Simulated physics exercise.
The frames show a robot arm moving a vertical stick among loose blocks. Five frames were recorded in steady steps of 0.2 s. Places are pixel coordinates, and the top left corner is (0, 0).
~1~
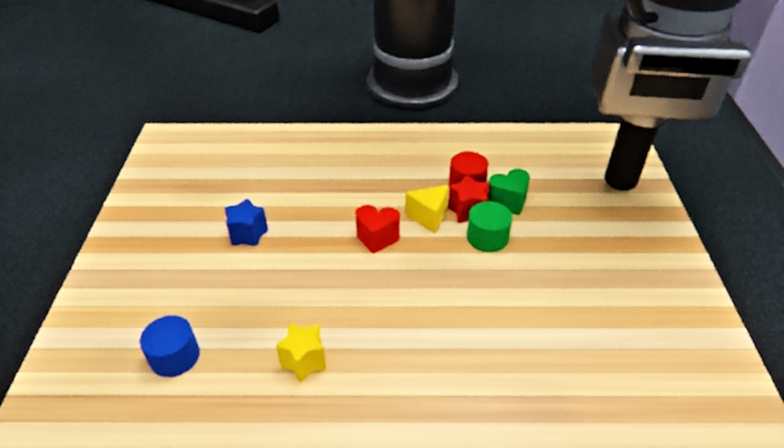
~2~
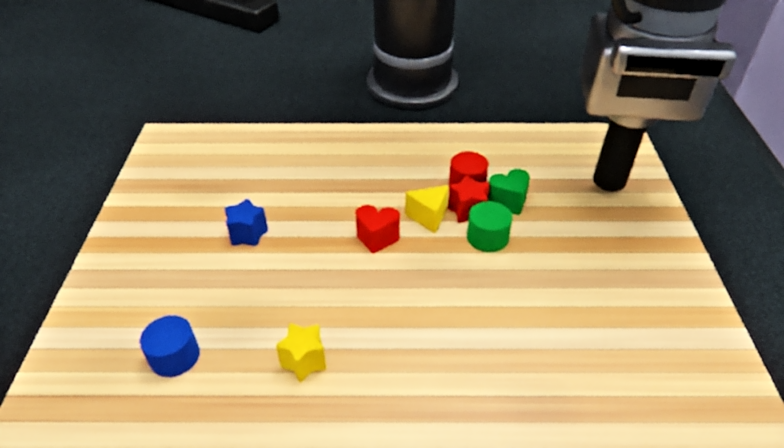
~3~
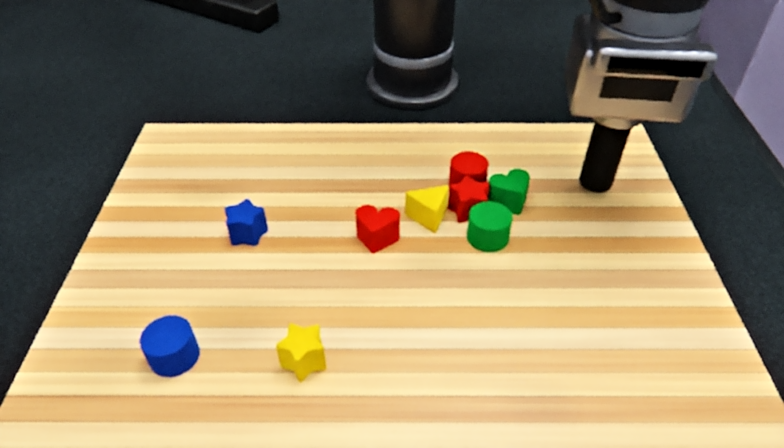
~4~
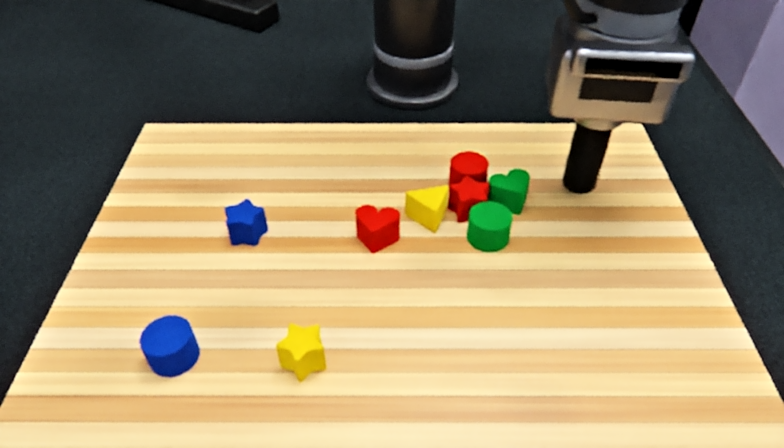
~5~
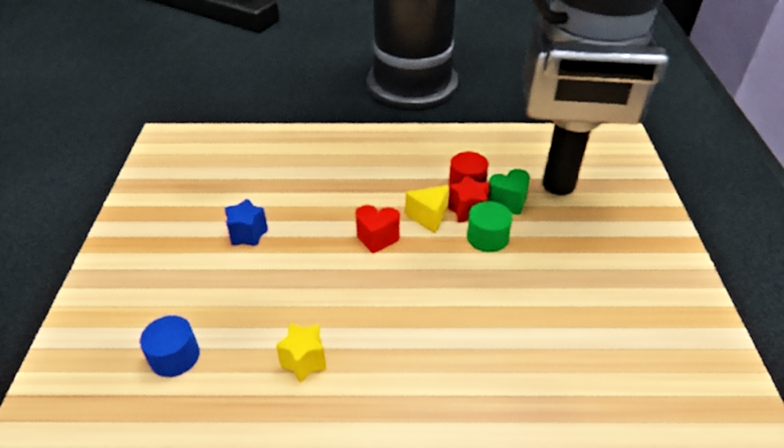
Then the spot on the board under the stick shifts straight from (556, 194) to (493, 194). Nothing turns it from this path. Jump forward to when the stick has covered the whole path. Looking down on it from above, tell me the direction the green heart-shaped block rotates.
Seen from overhead, it turns anticlockwise.
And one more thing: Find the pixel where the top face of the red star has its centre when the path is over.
Close to (452, 201).
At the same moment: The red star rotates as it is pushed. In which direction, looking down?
Looking from above, the answer is clockwise.
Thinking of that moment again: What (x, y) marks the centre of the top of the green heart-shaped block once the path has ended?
I think it will end close to (479, 189).
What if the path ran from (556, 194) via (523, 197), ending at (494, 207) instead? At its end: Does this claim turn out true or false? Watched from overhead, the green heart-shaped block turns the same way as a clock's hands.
This is false.
The first path, step by step. Halfway along, stick at (526, 186); red star at (459, 192), turned 20° clockwise; green heart-shaped block at (499, 183), turned 20° anticlockwise.
At the end, stick at (495, 186); red disc at (464, 160); red star at (452, 201), turned 45° clockwise; green disc at (492, 218); green heart-shaped block at (479, 189), turned 75° anticlockwise.
